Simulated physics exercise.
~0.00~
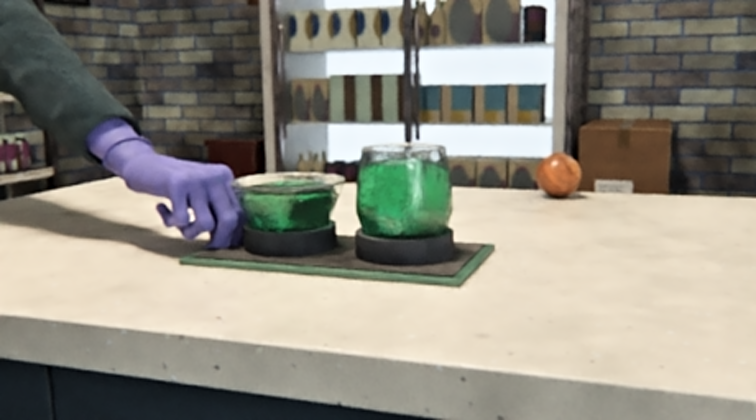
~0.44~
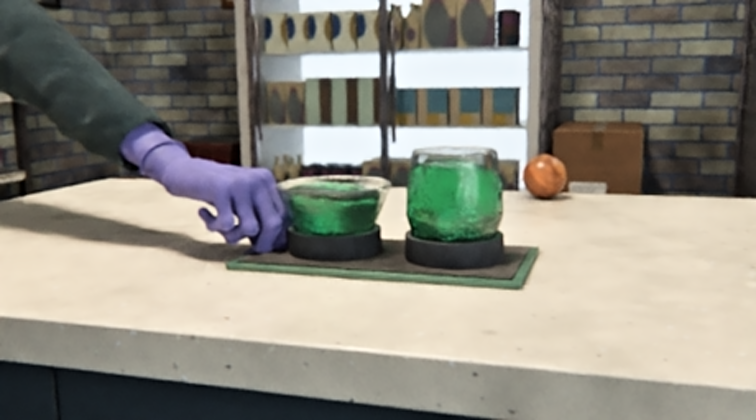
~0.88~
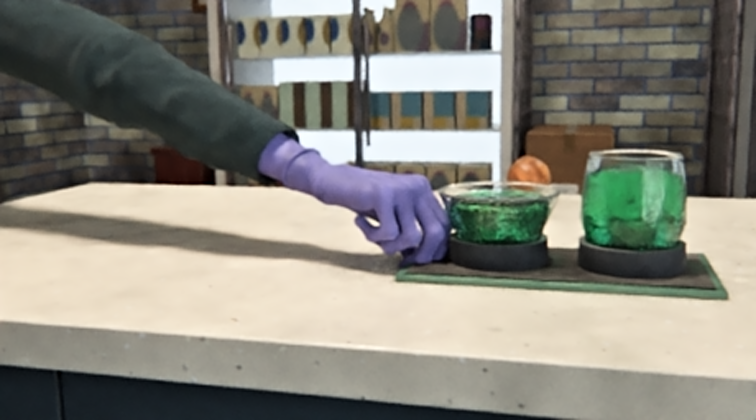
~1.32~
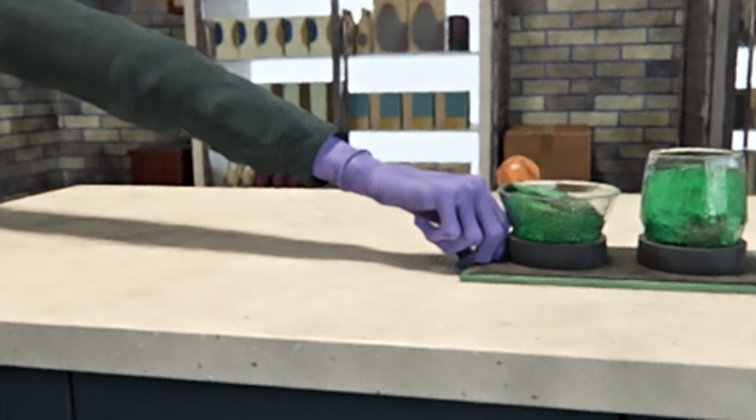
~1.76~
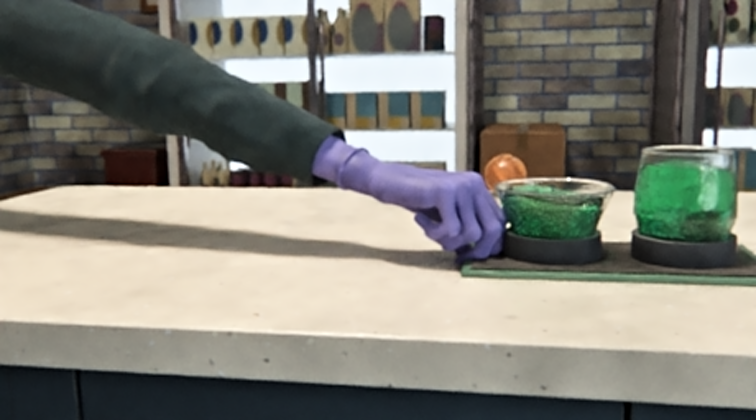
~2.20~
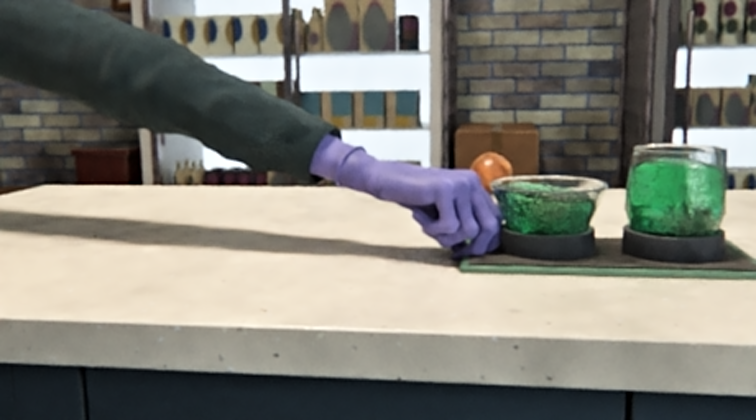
In a shop-like room with brick walls and lit shelves, a pale worktop is seen from the front, slightly above, as the view drifts gently sideways. A purple hand in a dark green sleeve holds the left end of a dark, green-edged tray carrying a wide, shallow clear cup and, to its right, a taller rounded glass, both containing green liquid and set in black holders. An orange ball and a cardboard box sit behind. The hand pushes the tray far to the right, and the liquid sloshes and tilts. The tray then stops, both vessels upright, the hand still at its edge.
